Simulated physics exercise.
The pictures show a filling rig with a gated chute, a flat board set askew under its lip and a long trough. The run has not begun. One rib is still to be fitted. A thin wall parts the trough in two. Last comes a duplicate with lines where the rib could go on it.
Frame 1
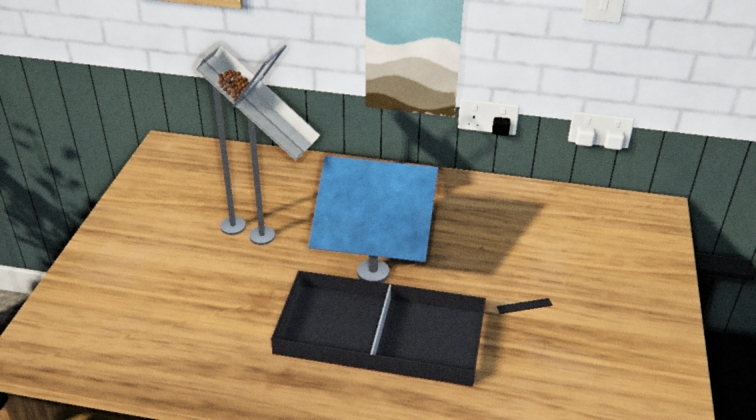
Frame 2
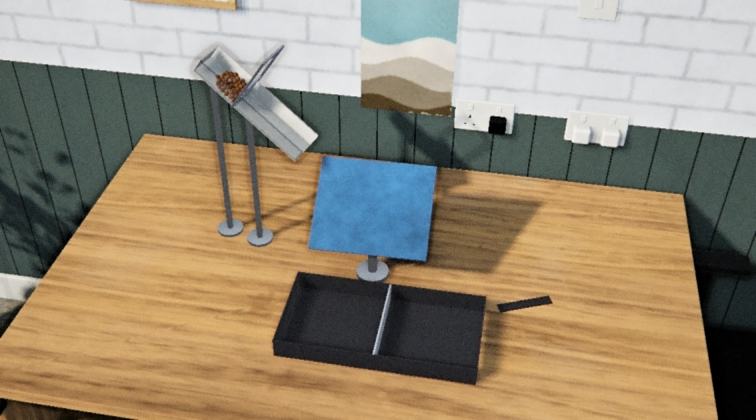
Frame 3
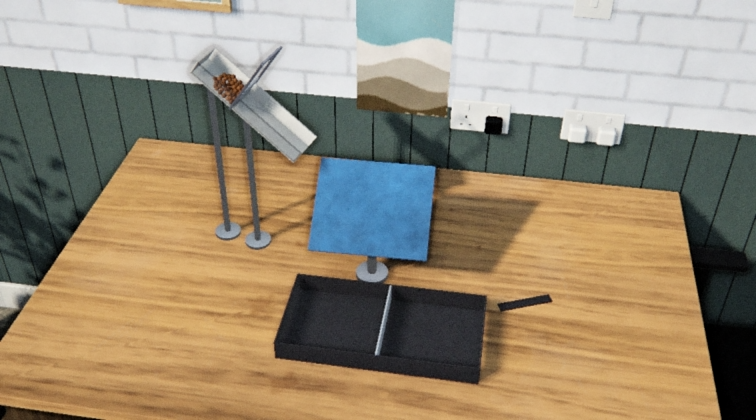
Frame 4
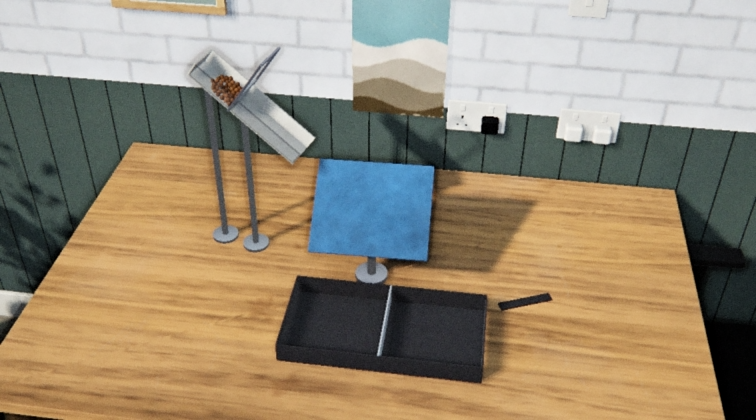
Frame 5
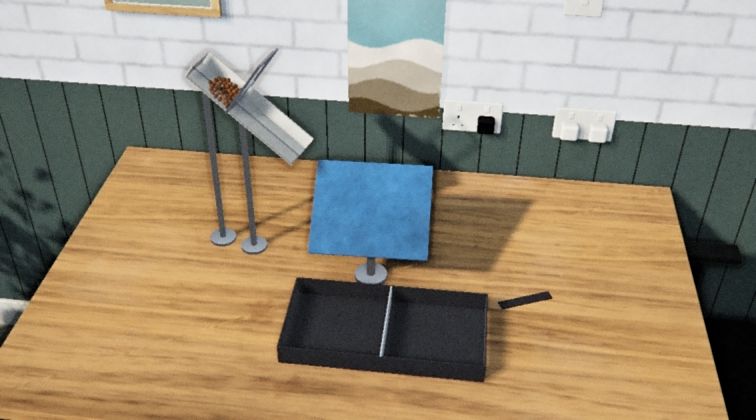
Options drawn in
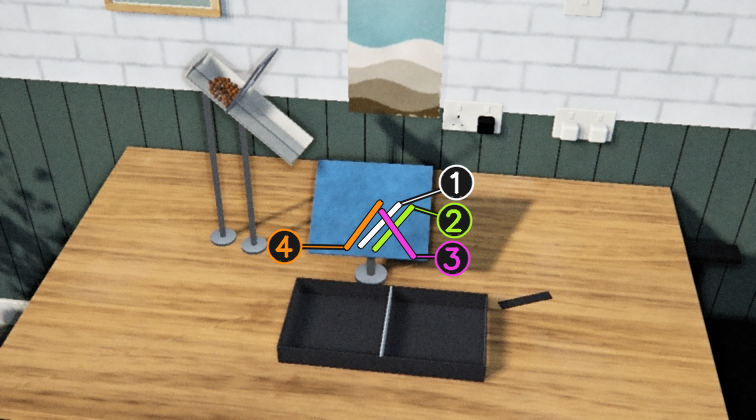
Blue tilted board standing between a raised chute holding brown balls and a divided black trough, the view drifting slightly, nothing else moving.
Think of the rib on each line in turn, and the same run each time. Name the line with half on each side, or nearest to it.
Choose 3.
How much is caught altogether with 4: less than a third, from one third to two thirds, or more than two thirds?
More than two thirds.
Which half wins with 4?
The left half.
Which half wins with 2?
More lands on the left.
On the marked copy, line 1 from (398, 204) to (360, 245); line 2 from (411, 207) to (375, 249); line 3 from (381, 211) to (413, 256); line 4 from (379, 203) to (346, 247).
With 1, of what is caught, all but a few in the left half, only a few in the right.
With 2, of what is caught, all but a few in the left half, only a few in the right.
With 3, of what is caught, close to half in the left half, close to half in the right.
With 4, of what is caught, all but a few in the left half, only a few in the right.
